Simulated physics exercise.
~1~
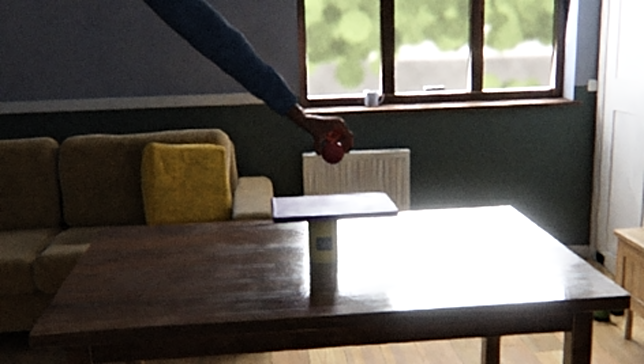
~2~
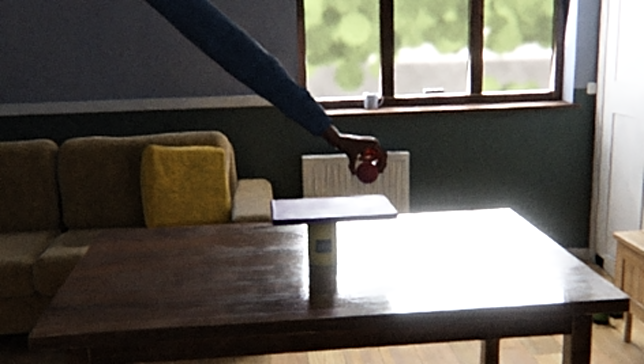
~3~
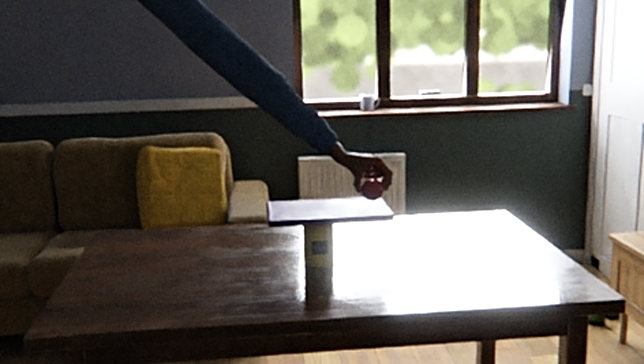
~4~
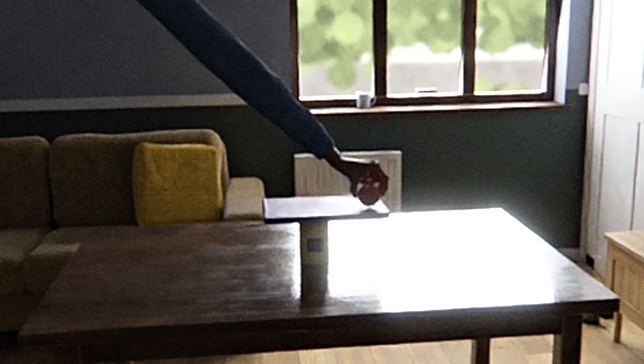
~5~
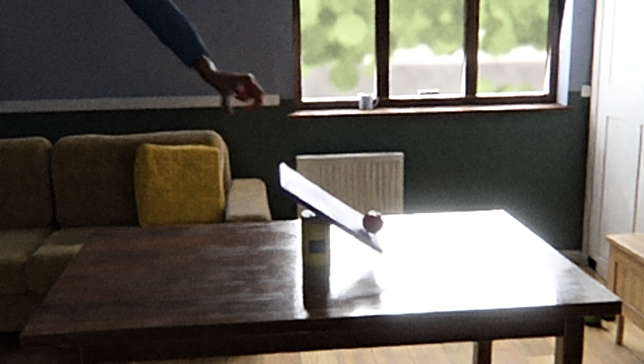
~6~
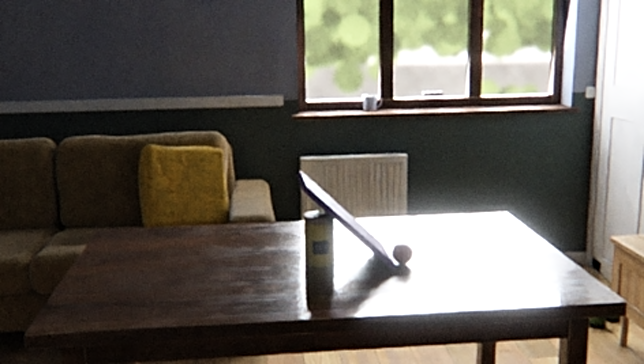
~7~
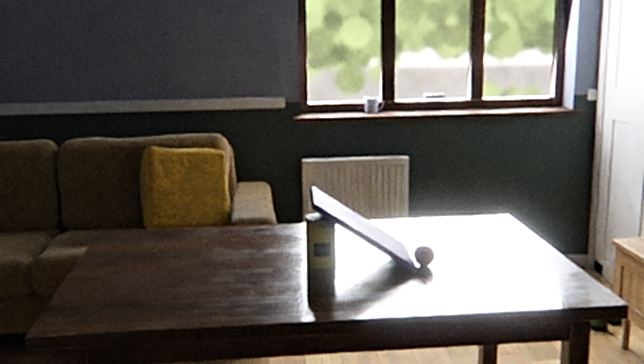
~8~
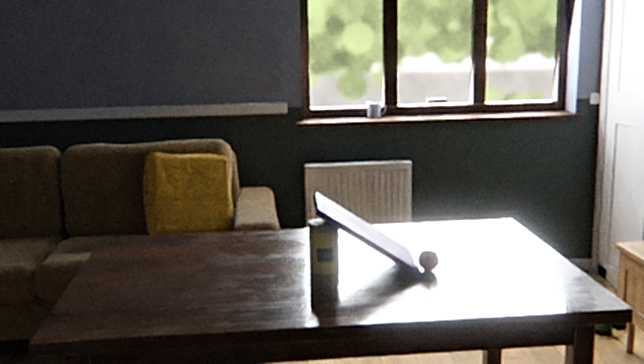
A red tomato lowered by a hand tips the purple lid off balance, and both fall.
